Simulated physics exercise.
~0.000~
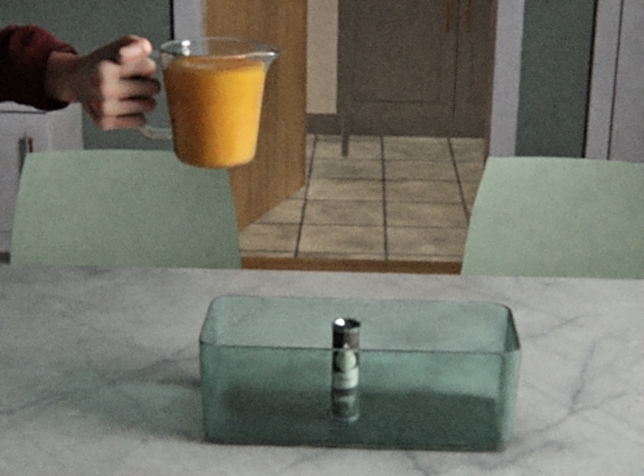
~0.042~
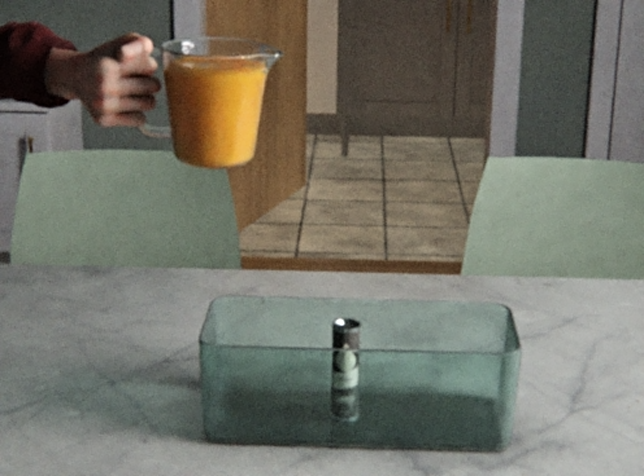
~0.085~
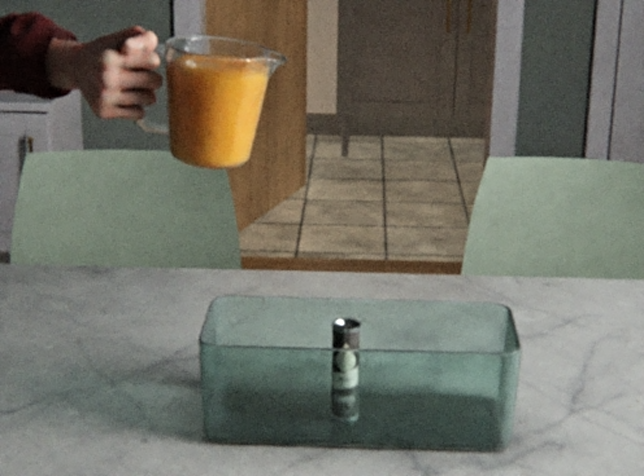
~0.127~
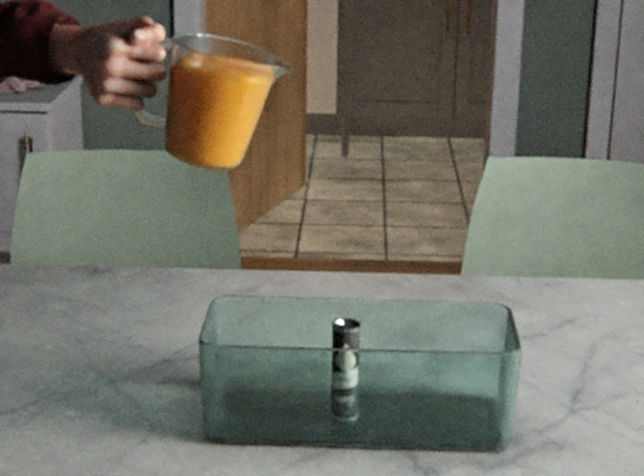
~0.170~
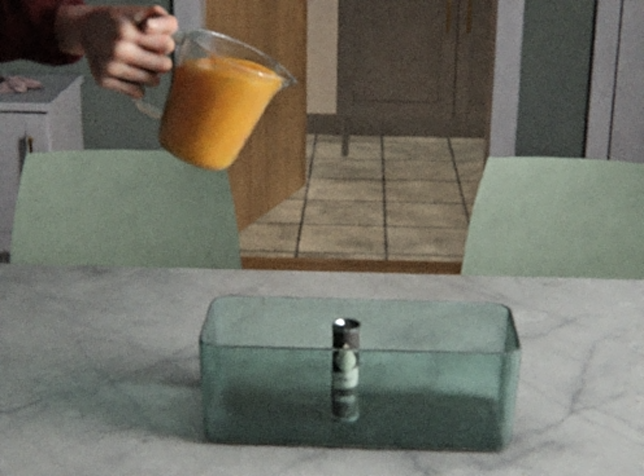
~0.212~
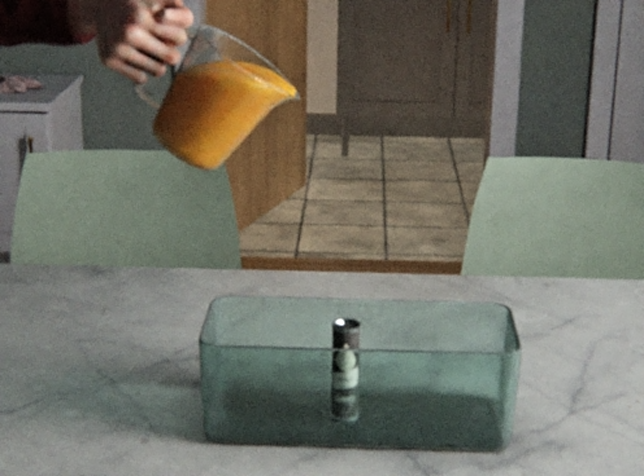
A glass measuring jug of orange juice, held up by a hand at the left, tilted smoothly to the right above a marble table, where a small tin stood in an empty greenish oblong basin.
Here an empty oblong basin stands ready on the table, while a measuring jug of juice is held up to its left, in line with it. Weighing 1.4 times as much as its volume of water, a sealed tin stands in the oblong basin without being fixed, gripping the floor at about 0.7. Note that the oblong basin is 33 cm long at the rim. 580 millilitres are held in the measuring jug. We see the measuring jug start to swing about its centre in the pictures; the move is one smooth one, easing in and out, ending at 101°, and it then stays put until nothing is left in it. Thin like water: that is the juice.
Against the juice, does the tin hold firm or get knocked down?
It is left standing.
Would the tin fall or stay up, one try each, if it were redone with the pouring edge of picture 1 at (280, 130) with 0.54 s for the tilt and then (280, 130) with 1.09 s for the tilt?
First it tips over; then it tips over.
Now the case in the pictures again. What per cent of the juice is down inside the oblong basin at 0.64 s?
Some 58 per cent.
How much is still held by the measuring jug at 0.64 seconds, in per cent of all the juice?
12 per cent or thereabouts.
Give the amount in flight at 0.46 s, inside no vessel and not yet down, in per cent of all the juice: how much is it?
It comes to roughly 44 per cent.
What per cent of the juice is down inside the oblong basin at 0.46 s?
I'd estimate some 5 percent of the liquid.
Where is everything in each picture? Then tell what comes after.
The first picture shows tilt 0°; pouring edge (282, 51); surface from (166, 62) to (266, 64); the oblong basin's rim runs from (206, 321) to (515, 329); the tin's top is at (346, 328).
The second picture shows tilt 2°; pouring edge (284, 53); surface from (167, 61) to (266, 66).
The third picture shows tilt 6°; pouring edge (287, 58); surface from (170, 60) to (268, 68).
The fourth picture shows tilt 13°; pouring edge (293, 68); surface from (176, 60) to (274, 71).
The fifth picture shows tilt 23°; pouring edge (298, 81); surface from (179, 67) to (283, 76).
The sixth picture shows tilt 34°; pouring edge (300, 98); surface from (175, 84) to (295, 87).
Then, 0.46 s in, the tilt is 96° and 50 per cent is still to pour; the tin stands where it began.
Then, 0.64 s in, the tilt is 101° and 12 per cent is still to pour; the tin stands where it began.
Then, 0.83 s in, the tilt is 101° and 2 per cent is still to pour; the tin stands where it began.
Then, 1.04 s in, the tilt is 101° and 0 per cent is still to pour; the tin stands where it began.
Finally, the tin stands where it began.
